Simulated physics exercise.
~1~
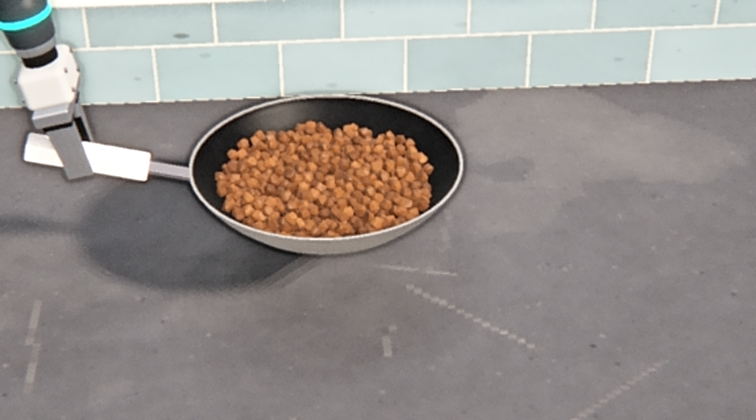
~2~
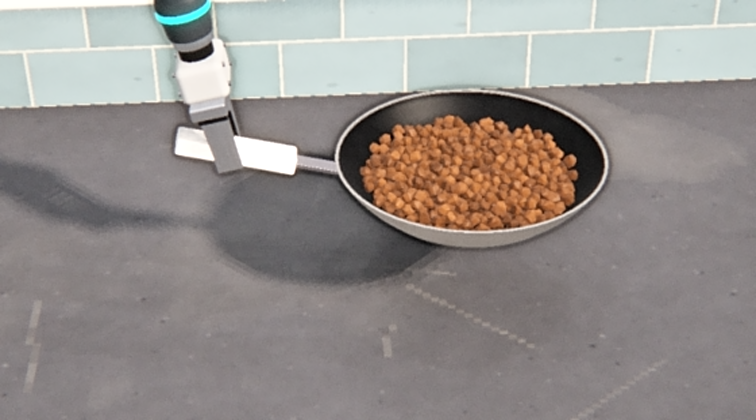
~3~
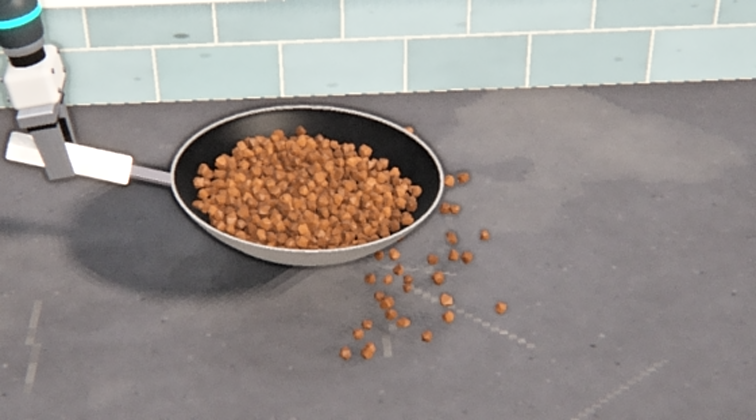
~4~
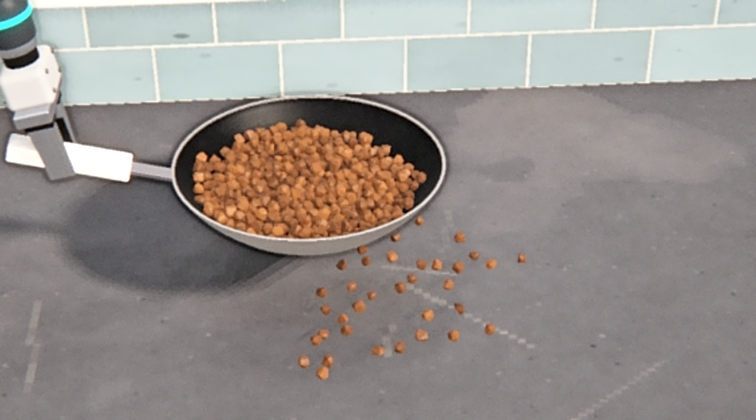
On a dark gray countertop by a tiled wall, a robot arm slid a frying pan full of brown pet food pellets to the right, then back left, and a few dozen pellets spilled and scattered on the counter while most stayed heaped in the pan.
